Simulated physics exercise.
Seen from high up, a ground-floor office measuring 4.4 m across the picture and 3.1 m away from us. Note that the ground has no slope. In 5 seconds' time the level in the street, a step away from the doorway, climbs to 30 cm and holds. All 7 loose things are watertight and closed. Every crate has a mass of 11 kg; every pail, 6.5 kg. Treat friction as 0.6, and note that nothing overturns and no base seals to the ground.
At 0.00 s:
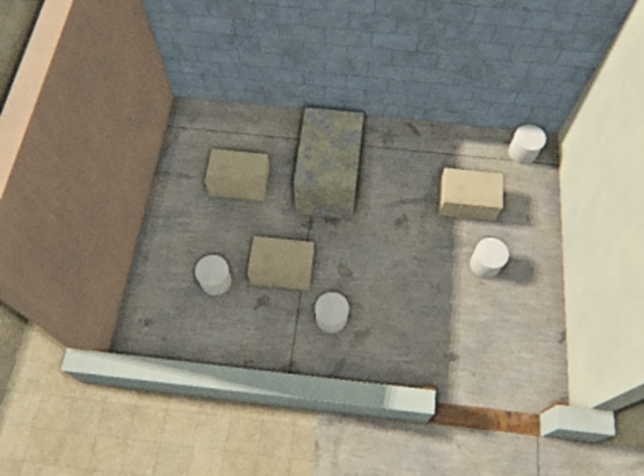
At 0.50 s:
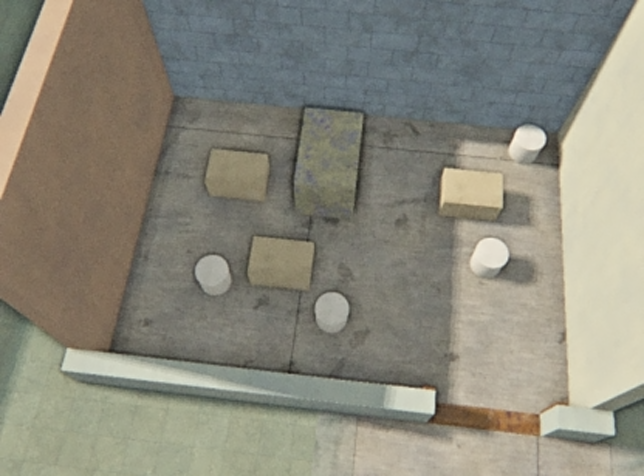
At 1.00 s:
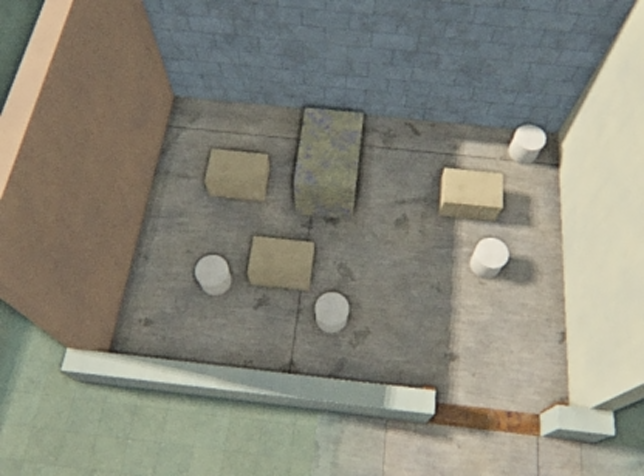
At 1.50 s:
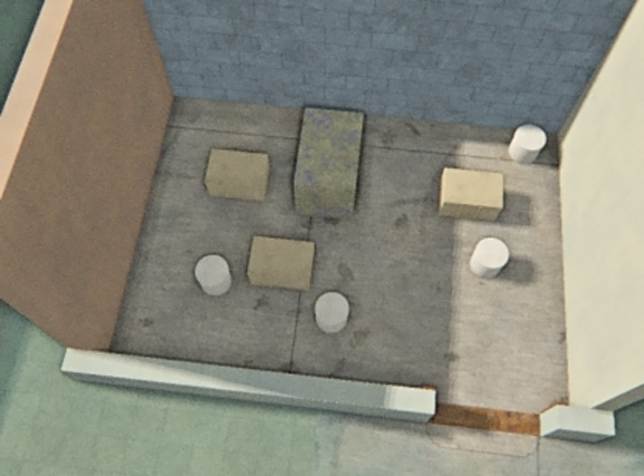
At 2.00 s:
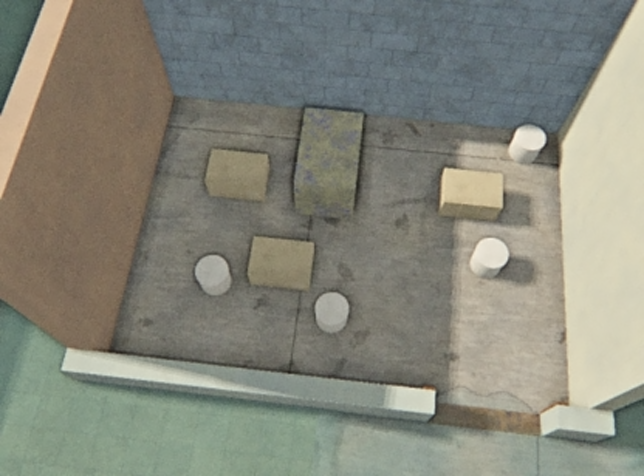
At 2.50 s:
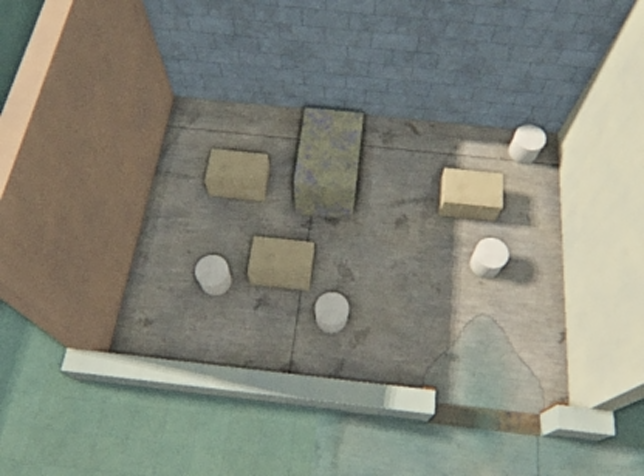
To begin with, a high view shows a walled room holding pale crates, white pails and a mottled block, all on a dry floor. Greenish water then spreads across the ground outside, and a shallow tongue of it creeps in through the doorway at lower right, while every object stays still.
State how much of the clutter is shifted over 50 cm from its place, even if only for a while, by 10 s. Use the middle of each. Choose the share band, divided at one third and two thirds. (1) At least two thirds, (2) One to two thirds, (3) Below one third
2, one to two thirds.
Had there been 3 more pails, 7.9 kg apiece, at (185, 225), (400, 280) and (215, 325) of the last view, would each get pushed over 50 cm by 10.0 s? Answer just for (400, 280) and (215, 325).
In turn: Beyond the mark, within the mark.
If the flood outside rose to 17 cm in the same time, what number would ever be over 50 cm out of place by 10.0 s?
Under that setup the answer is 3.
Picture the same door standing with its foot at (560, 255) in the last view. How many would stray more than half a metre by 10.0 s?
So the tally would be 5.
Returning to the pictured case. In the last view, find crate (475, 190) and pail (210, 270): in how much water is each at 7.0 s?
I'd estimate 20 cm for the first and 0 cm for the second.
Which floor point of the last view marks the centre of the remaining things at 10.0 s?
I'd put it close to (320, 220) in the last view.
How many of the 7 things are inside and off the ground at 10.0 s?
At that time, 5.
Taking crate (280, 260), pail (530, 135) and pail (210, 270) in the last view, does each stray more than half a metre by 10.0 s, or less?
First farther, then farther, then not as far.
After 3.5 s 0 of 7 are over 50 cm from their spots; 0 afloat.
After 4.5 s 0 of 7 are over 50 cm from their spots; 0 afloat.
After 7.0 s 3 of 7 are over 50 cm from their spots; 3 afloat.
After 10.0 s 4 of 7 are over 50 cm from their spots, and 4 have been at some point; 5 afloat.
